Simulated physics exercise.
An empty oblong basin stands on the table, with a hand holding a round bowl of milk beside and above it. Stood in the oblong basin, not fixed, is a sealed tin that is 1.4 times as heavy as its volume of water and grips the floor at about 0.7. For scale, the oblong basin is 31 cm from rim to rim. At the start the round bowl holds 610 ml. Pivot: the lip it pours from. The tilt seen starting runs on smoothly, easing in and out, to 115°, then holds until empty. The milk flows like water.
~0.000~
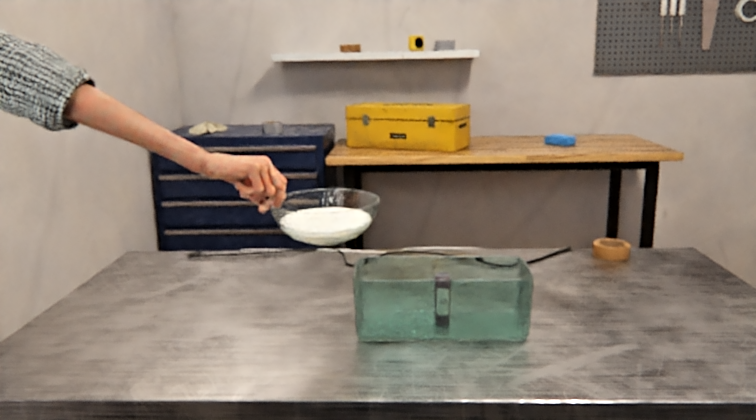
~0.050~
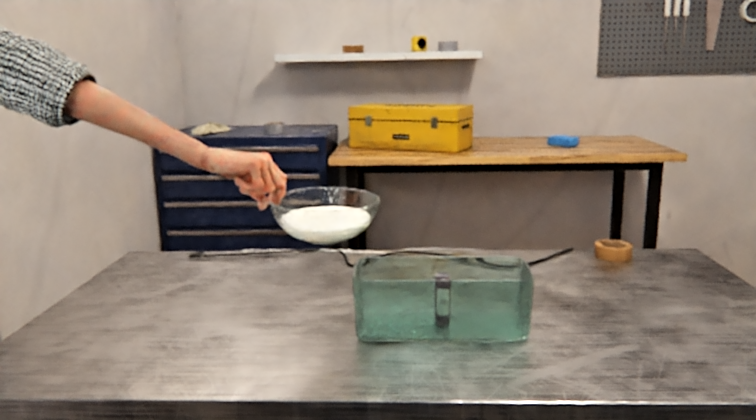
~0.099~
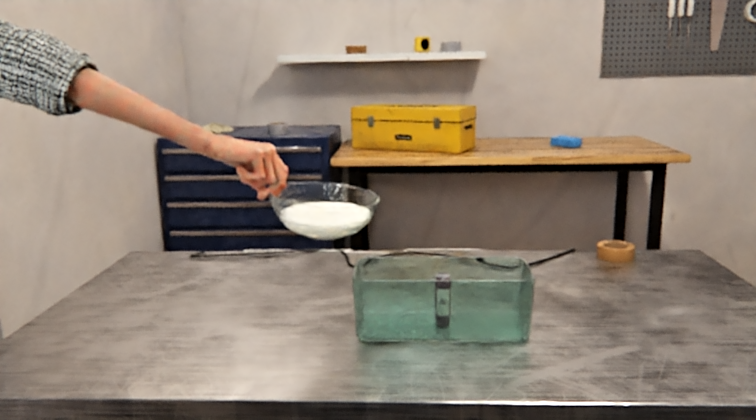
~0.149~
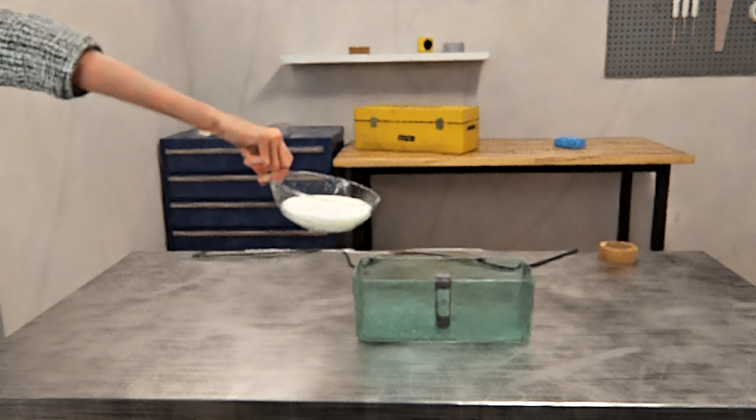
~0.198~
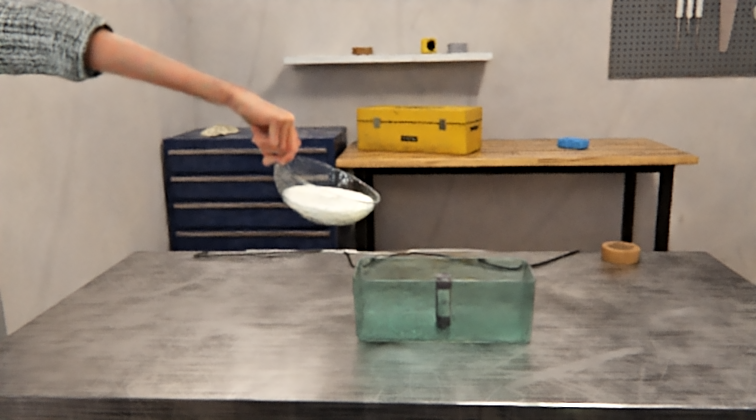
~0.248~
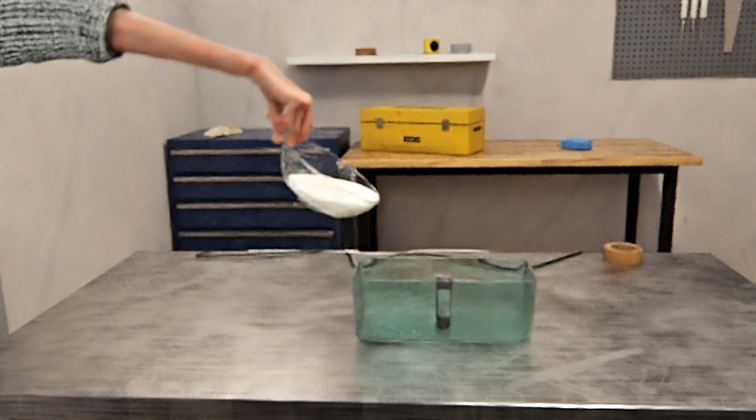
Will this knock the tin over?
No, it stays upright.
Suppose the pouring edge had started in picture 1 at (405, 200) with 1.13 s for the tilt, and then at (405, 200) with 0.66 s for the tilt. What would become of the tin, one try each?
First it stays up; then it topples.
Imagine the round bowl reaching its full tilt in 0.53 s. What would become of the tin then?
So the tin will hold steady.
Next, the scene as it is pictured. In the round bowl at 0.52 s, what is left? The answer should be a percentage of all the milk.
Roughly 8 %.
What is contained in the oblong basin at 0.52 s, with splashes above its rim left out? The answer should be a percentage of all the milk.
Close to 12 in a hundred.
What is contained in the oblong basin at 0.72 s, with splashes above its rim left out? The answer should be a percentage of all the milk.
Some 98 percent of the total.
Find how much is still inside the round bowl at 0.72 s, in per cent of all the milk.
0 per cent or thereabouts.
Then, 0.52 s in, the tilt is 103° and 8 per cent is still to pour; the tin stands where it began.
Then, 0.72 s in, the tilt is 115° and 0 per cent is still to pour; the tin stands where it began.
Then, 0.93 s in, the tilt is 115° and 0 per cent is still to pour; the tin stands where it began.
Then, 1.16 s in, the tilt is 115° and 0 per cent is still to pour; the tin stands where it began.
Finally, the tin stands where it began.
